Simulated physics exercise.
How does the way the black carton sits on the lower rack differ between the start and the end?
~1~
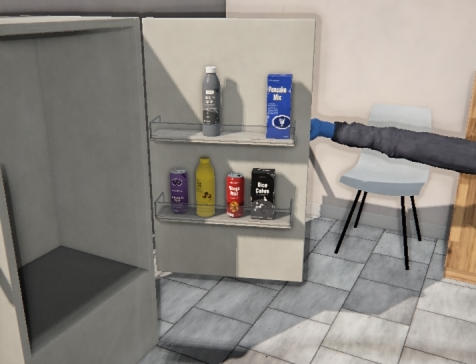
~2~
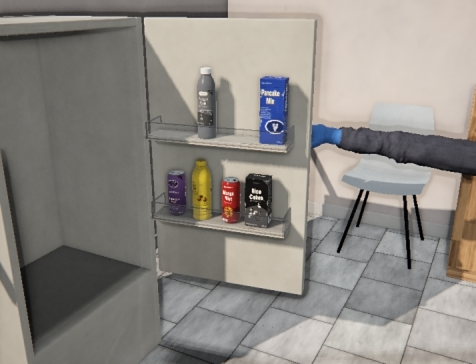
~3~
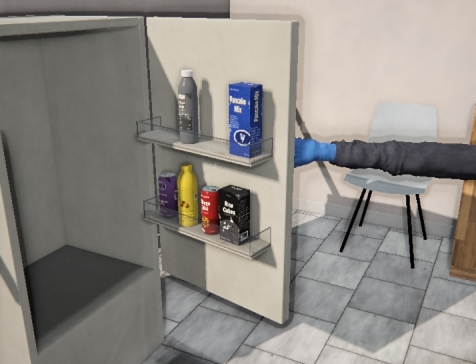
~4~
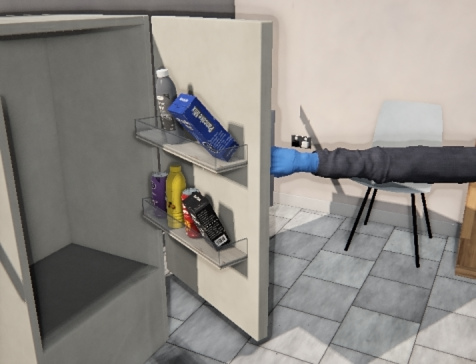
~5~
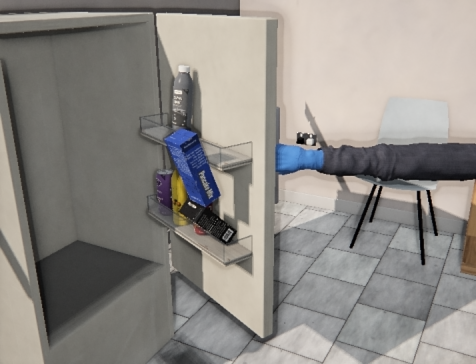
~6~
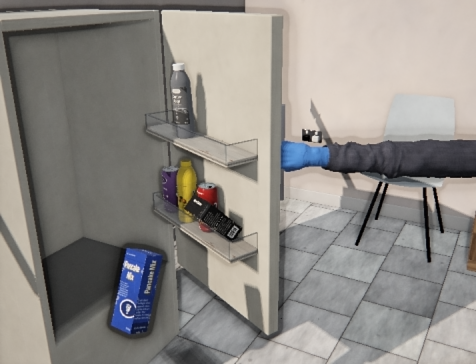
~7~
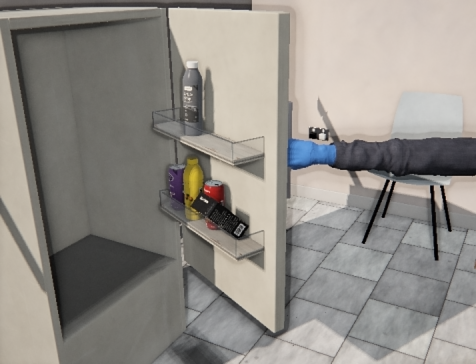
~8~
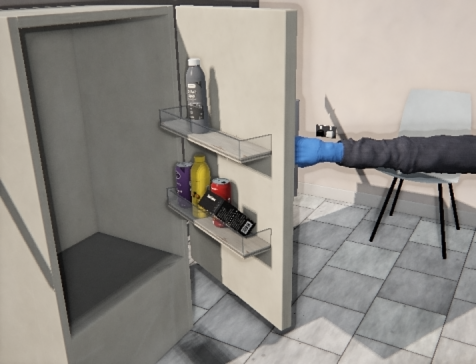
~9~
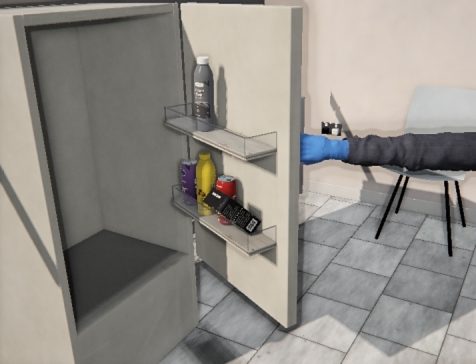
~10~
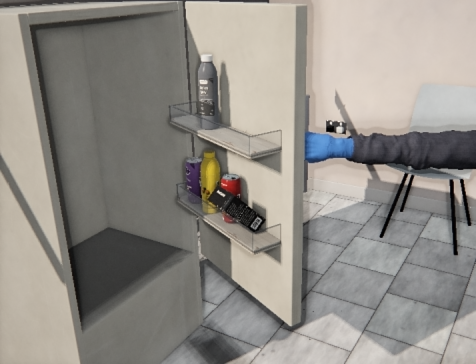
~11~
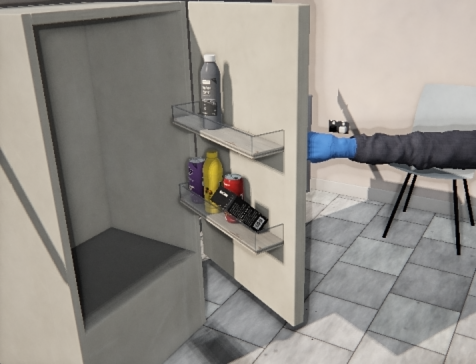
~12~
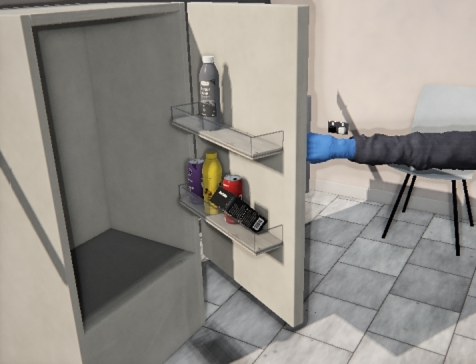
At the start the black carton stands upright on the lower rack, and at the end it is leaning over on that rack.
